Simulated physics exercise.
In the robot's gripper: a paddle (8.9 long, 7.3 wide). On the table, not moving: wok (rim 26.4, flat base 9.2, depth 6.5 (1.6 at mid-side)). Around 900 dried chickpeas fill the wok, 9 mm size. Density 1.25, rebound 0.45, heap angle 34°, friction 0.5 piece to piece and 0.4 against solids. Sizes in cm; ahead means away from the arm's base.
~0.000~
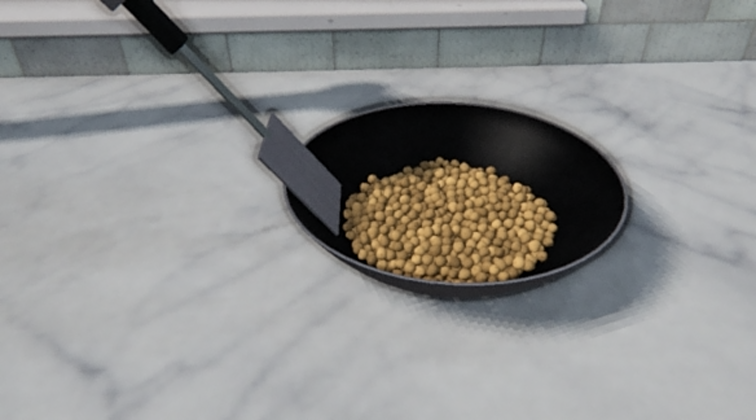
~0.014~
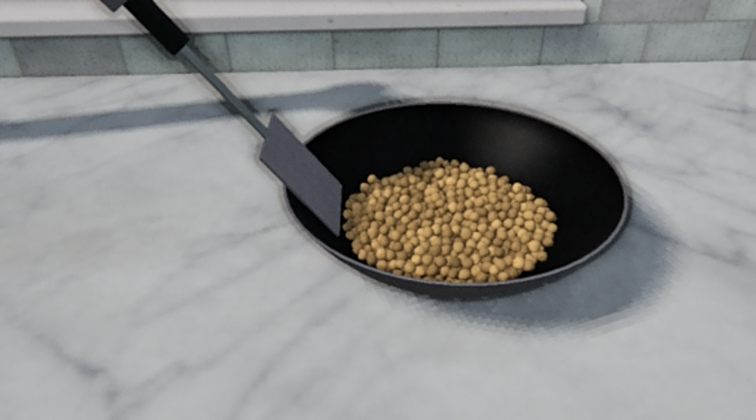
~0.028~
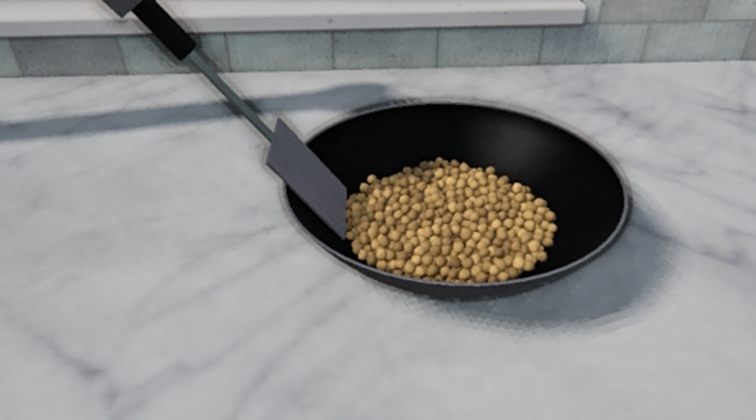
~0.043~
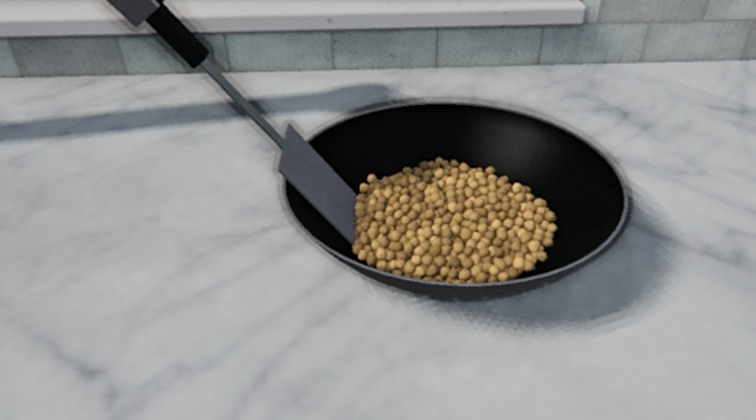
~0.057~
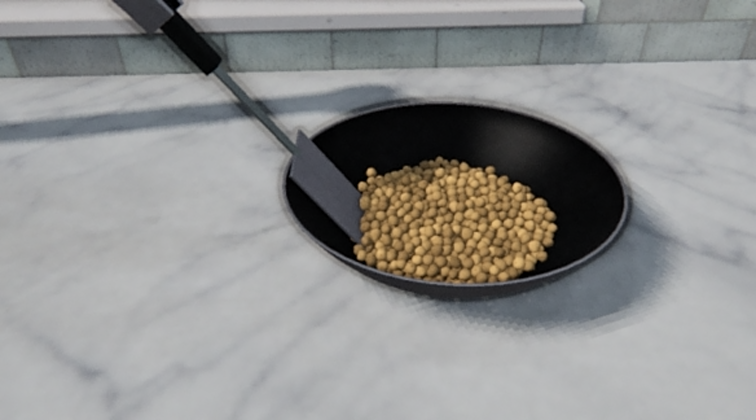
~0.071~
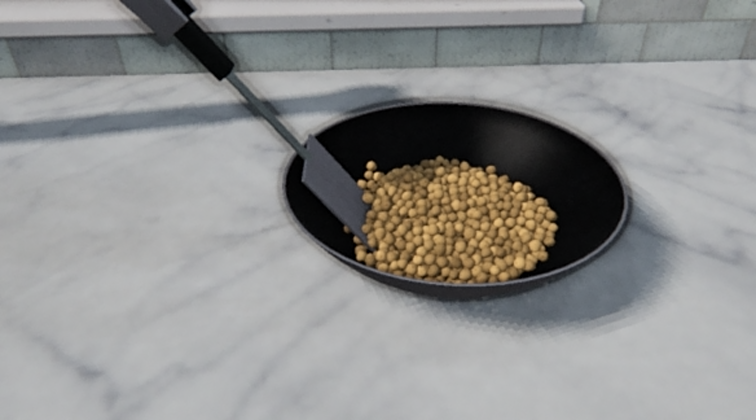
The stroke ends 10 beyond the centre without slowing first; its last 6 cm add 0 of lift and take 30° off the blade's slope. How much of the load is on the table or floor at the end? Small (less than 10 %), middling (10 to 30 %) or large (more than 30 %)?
Share on the table or floor: Middling (10 to 30 %).
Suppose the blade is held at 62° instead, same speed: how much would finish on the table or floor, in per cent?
Then about 20 per cent.
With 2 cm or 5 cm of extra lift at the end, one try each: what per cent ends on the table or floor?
Some 20 and 20 per cent.
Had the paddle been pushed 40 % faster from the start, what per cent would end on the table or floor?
It would be near 25 per cent.
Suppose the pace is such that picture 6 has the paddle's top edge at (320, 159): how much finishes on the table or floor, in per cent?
Some 25 per cent.
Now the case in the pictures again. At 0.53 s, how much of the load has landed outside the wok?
About 15 per cent.
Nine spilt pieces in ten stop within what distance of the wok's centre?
About 30 cm.
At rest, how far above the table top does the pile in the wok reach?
Roughly 7.5 cm.
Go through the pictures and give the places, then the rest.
The paddle top edge at (265, 133), sloping 54°; upper third of the load around (447, 208), from x 350 to 550, top at y 160; 900 in the wok, in the first frame.
The paddle top edge at (266, 134), sloping 54°; upper third of the load around (447, 209), from x 350 to 550, top at y 160, in the second frame.
The paddle top edge at (273, 139), sloping 54°; upper third of the load around (447, 209), from x 350 to 550, top at y 160, in the third frame.
The paddle top edge at (284, 145), sloping 54°; upper third of the load around (447, 208), from x 350 to 550, top at y 160, in the fourth frame.
The paddle top edge at (295, 151), sloping 54°; upper third of the load around (446, 207), from x 350 to 550, top at y 160, in the fifth frame.
The paddle top edge at (306, 156), sloping 54°; upper third of the load around (444, 206), from x 350 to 555, top at y 160; 900 in the wok, in the sixth frame.
After 0.17 s, sloping 54°, highest piece 5 above the table; 900 in the wok.
After 0.27 s, sloping 45°, highest piece 7 above the table; 900 in the wok.
After 0.53 s, sloping 24°, highest piece 8 above the table; 761 in the wok, 125 on the table or floor, 14 on the blade or in flight.
After 1.58 s, sloping 24°, highest piece 7 above the table; 757 in the wok, 143 on the table or floor.
In the end, 757 in the wok, 143 on the table or floor. That is 16 % on the table or floor.
